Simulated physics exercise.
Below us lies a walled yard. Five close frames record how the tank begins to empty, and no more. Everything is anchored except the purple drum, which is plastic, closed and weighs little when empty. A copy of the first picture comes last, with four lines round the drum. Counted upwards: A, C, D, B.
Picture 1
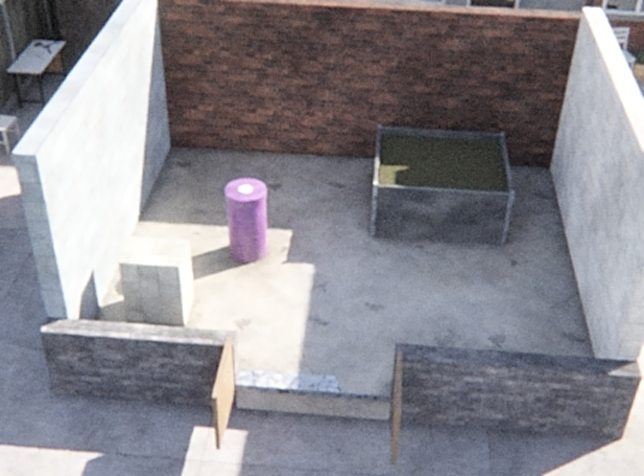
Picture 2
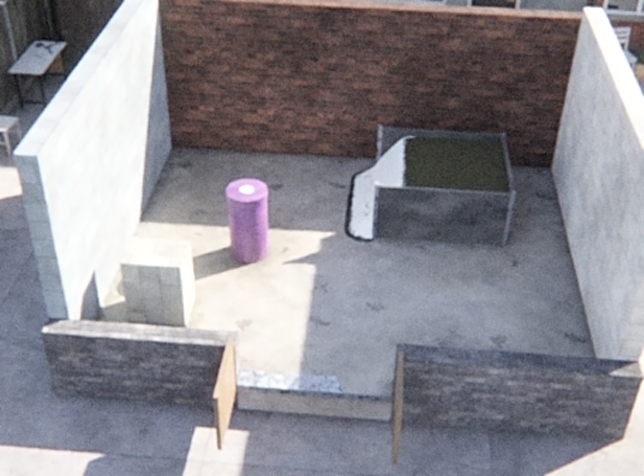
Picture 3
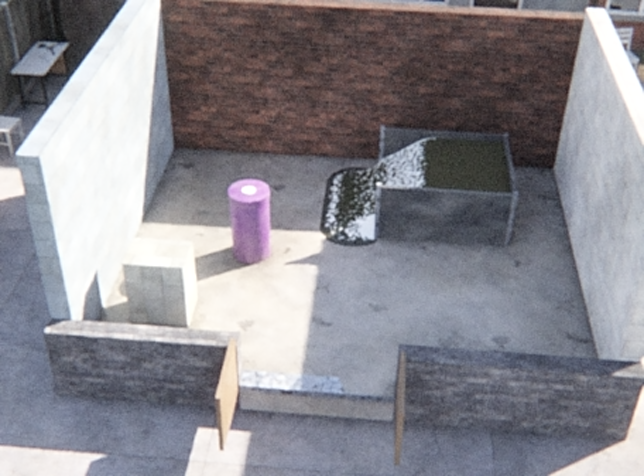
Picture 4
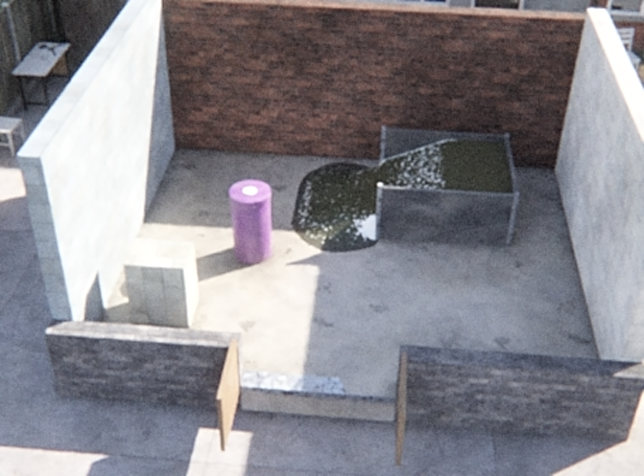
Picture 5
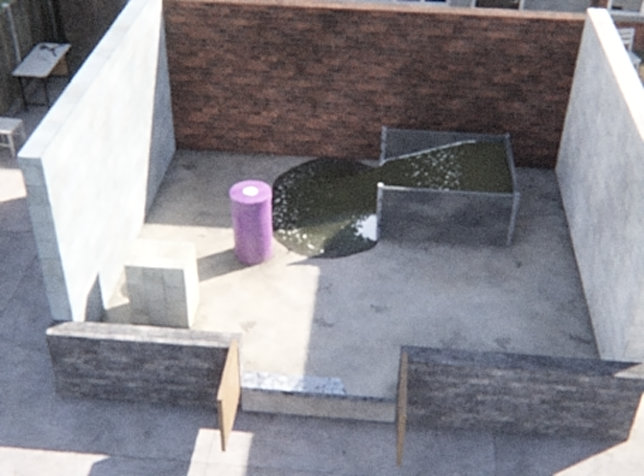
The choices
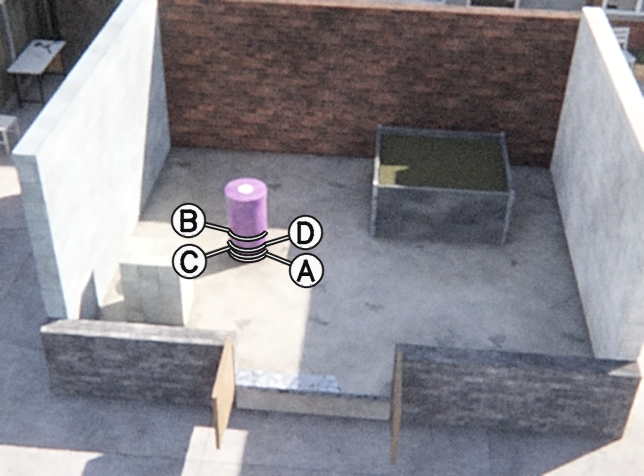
In a walled yard, dark greenish water pours from the left side of a full tank, spreading across the ground beside a purple drum.
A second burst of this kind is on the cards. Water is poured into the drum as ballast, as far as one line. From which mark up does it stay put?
Mark B.
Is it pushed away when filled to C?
Yes, it does.
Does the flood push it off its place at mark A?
Yes.
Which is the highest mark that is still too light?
That is mark D.
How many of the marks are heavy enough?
One.
In white, A at (245, 260); B at (245, 239); C at (245, 256); D at (245, 250); from the bottom up A, C, D, B.
If A is chosen, it is pushed about 3 times its own width away.
If B is chosen, it does not move.
If C is chosen, it is pushed about 4 times its own width away.
If D is chosen, it is pushed about its own width away.
